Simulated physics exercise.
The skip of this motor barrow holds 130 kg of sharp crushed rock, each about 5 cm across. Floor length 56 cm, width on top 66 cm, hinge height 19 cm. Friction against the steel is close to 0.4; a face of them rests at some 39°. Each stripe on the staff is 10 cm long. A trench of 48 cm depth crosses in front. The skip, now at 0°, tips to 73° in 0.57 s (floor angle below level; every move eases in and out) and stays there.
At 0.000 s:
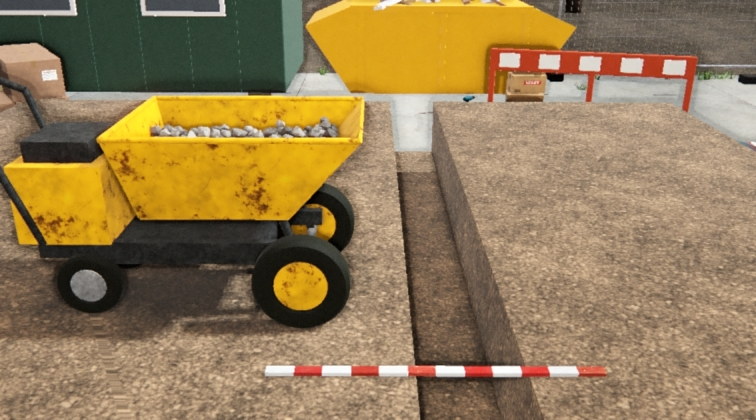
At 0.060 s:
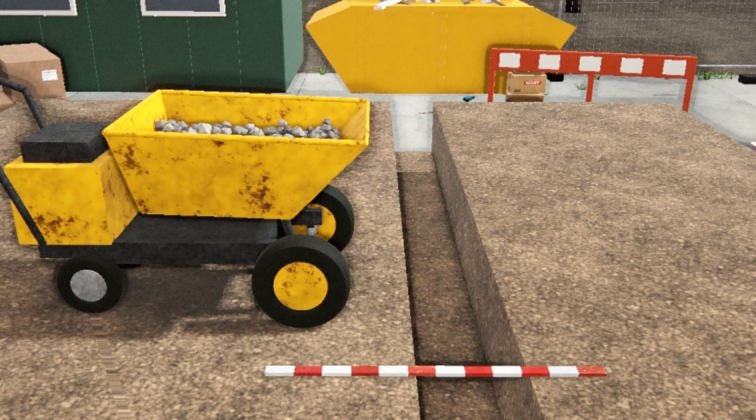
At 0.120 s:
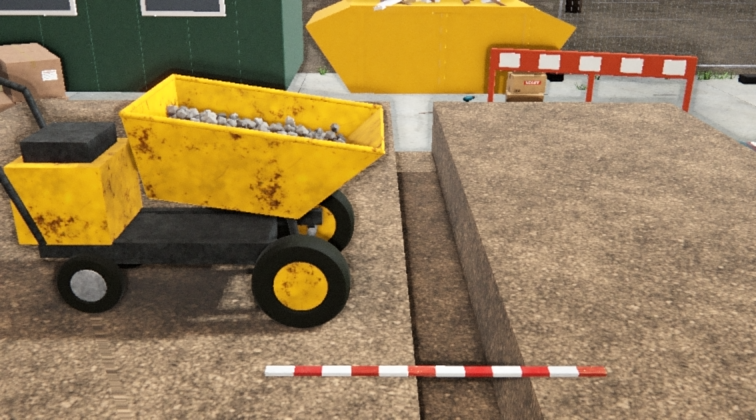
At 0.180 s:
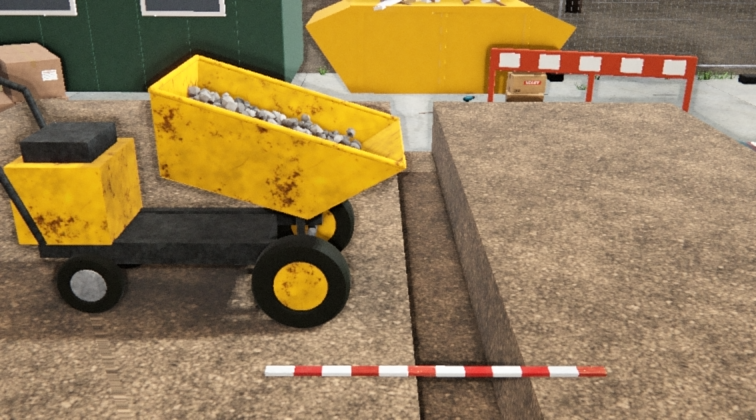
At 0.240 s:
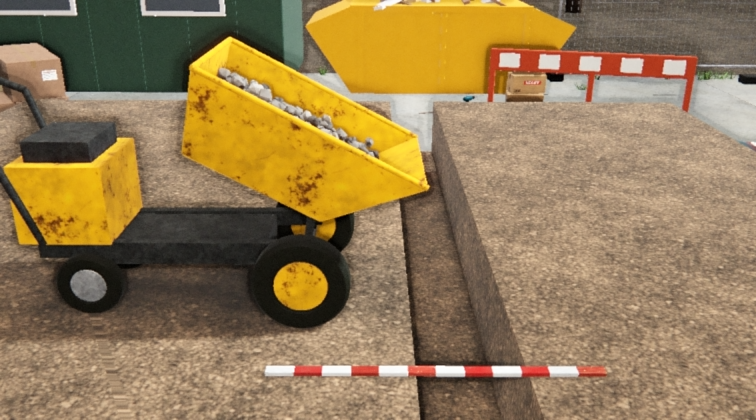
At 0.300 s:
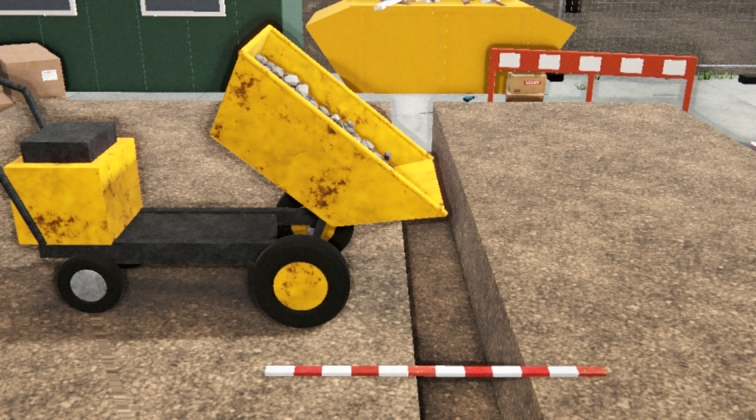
In this clip, the rusty yellow skip of a motor barrow, loaded with grey crushed rock, tilts steadily down to the right, its rear rising high while the wheeled base stays still beside a trench and a red-and-white staff.
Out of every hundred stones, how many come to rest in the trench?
About 51 per cent.
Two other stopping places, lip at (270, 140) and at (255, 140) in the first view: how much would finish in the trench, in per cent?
Near 90 per cent from the first place, 75 from the second.
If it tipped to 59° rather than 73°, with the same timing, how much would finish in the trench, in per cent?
It would be near 25 per cent.
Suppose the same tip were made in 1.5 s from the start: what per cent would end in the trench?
Then about 80 per cent.
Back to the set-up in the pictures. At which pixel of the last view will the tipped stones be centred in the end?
Their middle is at about (491, 343).
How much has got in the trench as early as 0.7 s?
About 15 per cent by then.
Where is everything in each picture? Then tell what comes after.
In the first picture, the skip is at 0°, its lip at (360, 141); the top of the load is at (243, 133).
In the second picture, lip at (367, 144), floor tilted 2°, highest stones at (215, 130); the stones move at 0.5 m/s on average.
In the third picture, lip at (383, 152), floor tilted 8°, highest stones at (189, 116); the stones move at 1.0 m/s on average.
In the fourth picture, the skip is at 17°, its lip at (405, 167); the top of the load is at (207, 99); the stones move at 1.5 m/s on average.
In the fifth picture, lip at (428, 188), floor tilted 28°, highest stones at (228, 82); the stones move at 1.7 m/s on average.
In the sixth picture, the skip is at 39°, its lip at (446, 215); the top of the load is at (261, 70); the stones move at 1.8 m/s on average.
After 0.4 s the floor is at 62°; 100 % in the skip; the foremost stones are at (432, 222).
After 0.7 s the floor is at 73°; 77 % in the skip, 15 % in the trench, 9 % past the trench; the foremost stones are at (533, 295).
After 1.0 s the floor is at 73°; 12 % in the skip, 38 % in the trench, 50 % past the trench; the foremost stones are at (727, 286).
After 3.0 s the floor is at 73°; 0 % in the skip, 51 % in the trench, 49 % past the trench; the foremost stones are past the picture's edge.
